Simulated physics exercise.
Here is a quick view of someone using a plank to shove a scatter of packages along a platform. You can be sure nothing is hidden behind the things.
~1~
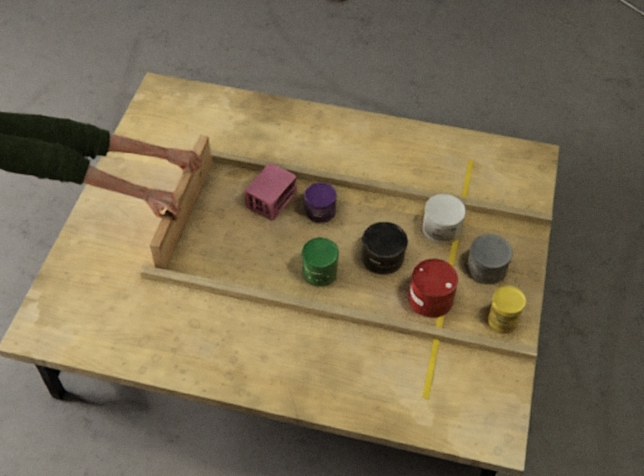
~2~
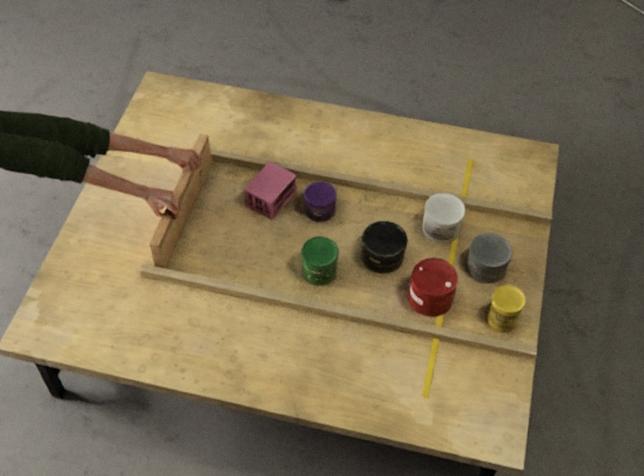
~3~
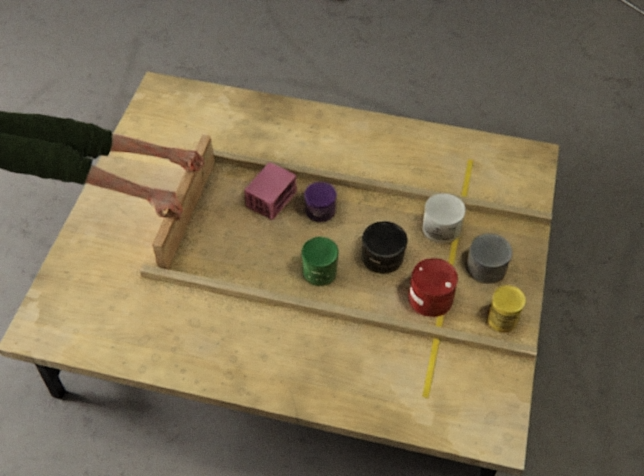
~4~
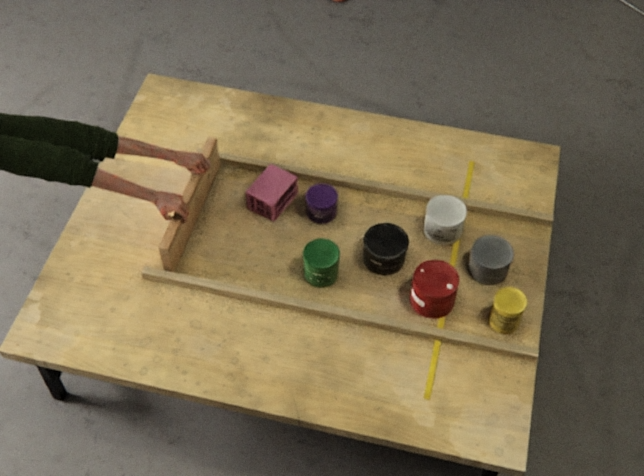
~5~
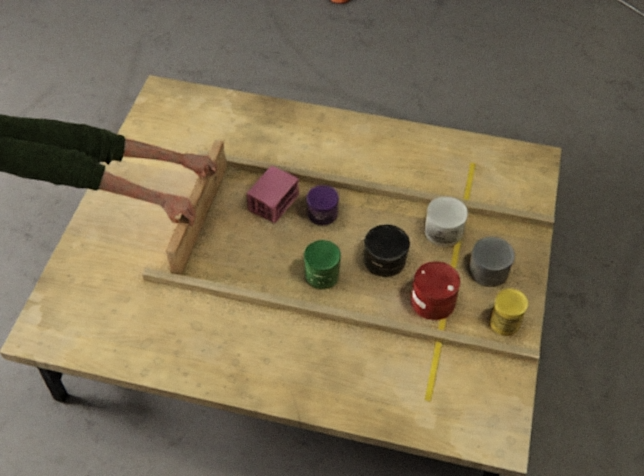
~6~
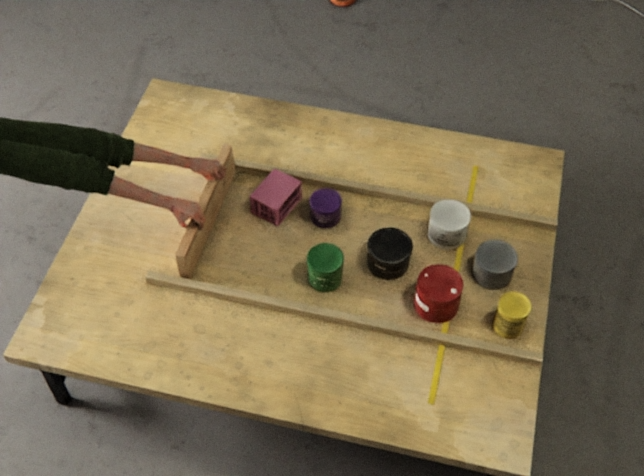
We see two hands holding a wooden plank at the left of a railed tabletop scattered with a pink crate and colourful round containers; the arms slide the plank slightly right while the items stay essentially in place.
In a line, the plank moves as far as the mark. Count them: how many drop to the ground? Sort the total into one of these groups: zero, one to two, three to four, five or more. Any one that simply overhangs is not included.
It goes in the group zero.
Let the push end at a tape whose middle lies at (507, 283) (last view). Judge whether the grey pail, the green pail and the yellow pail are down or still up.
I'd say the grey pail gets knocked off, the green pail stays aboard and the yellow pail gets knocked off.
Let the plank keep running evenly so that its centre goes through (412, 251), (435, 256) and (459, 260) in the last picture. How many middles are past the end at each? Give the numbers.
The numbers past the end are 0, 0 and 1.
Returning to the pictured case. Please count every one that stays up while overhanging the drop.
The total comes out at 2.
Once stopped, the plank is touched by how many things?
It's 3 of them.
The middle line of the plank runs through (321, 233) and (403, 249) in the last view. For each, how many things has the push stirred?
Counts: 3 / 6.
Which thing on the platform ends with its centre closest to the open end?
That would be the yellow pail.
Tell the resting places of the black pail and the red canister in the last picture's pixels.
The black pail at (479, 271), the red canister at (511, 308).
Soon after, none off yet; yellow pail at rest near (512, 316); grey pail at rest near (494, 265); red canister at rest near (438, 294).
Then, none off yet; yellow pail at rest near (512, 316); grey pail at rest near (494, 265); red canister moved a little near (460, 298).
At rest, the number that fall off is zero.
